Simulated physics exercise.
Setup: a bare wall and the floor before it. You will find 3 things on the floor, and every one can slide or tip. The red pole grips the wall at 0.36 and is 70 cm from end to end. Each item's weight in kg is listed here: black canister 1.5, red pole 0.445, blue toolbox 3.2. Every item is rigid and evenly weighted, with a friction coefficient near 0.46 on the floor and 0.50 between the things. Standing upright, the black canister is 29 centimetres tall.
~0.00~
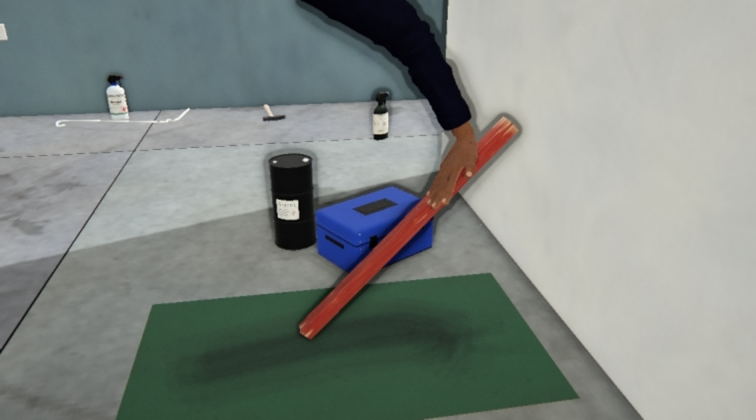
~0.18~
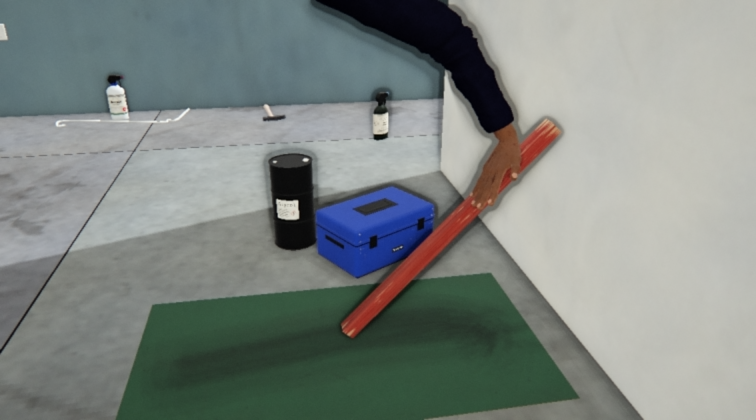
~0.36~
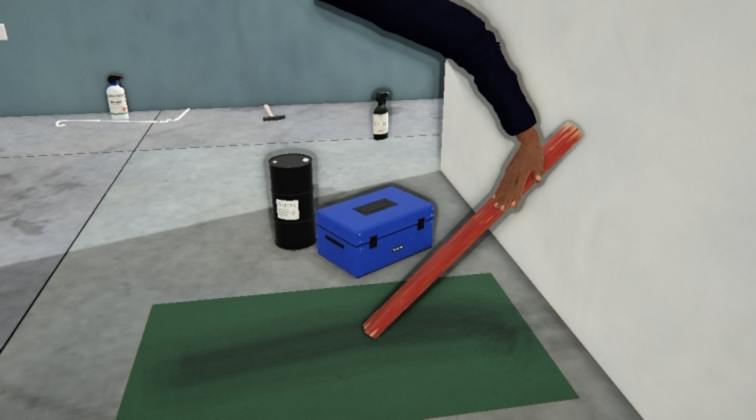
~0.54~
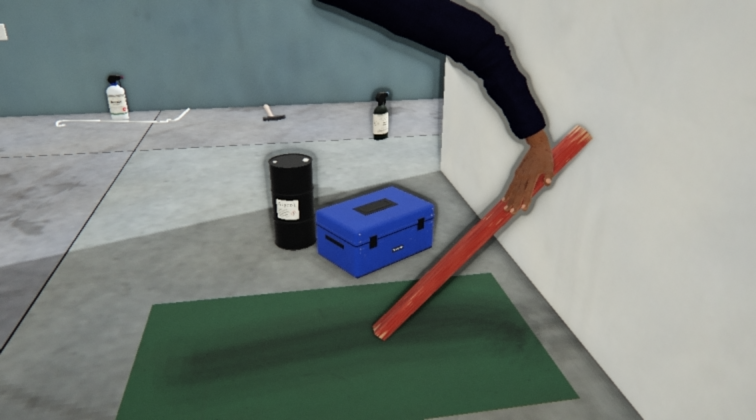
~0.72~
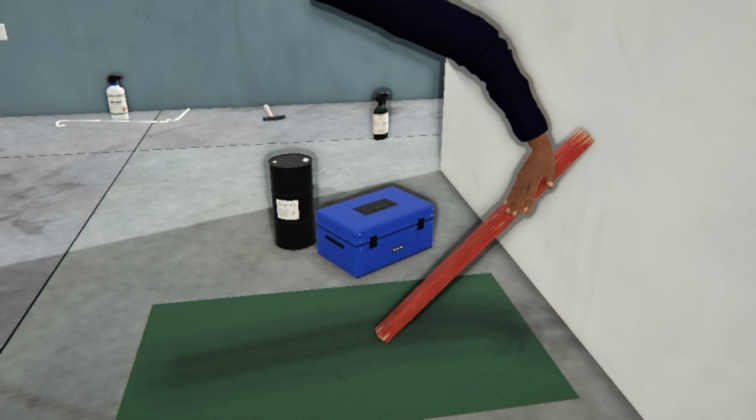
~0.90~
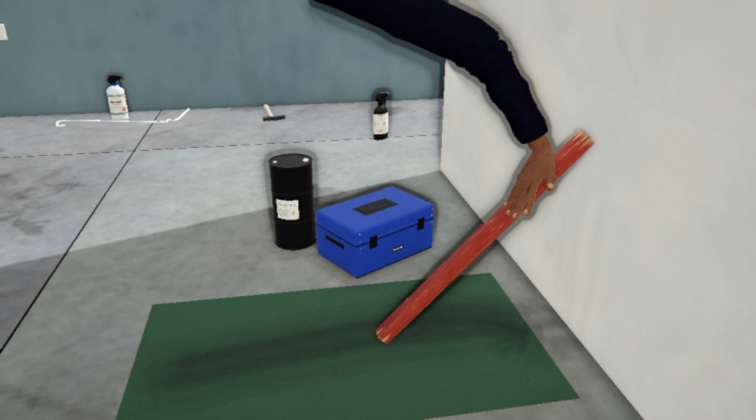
At first, a hand holds a slanted red pole above a green mat, in front of a blue toolbox and beside a black canister. The hand carries the pole to the right toward the bare wall, moving less and less, then keeps it tilted there, nearly still, while the toolbox and canister stay put.
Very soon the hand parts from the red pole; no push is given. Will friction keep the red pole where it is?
My guess is it won't move.
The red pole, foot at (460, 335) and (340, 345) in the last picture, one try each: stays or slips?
Standing, then slipping.
After 1.10 s, no change.
After 1.50 s, red pole resting near (479, 242).
In the end (2.2 s), all 3 under 10 cm from the start. At the end, from the last picture's camera, red pole near (479, 242). The pole stays up.
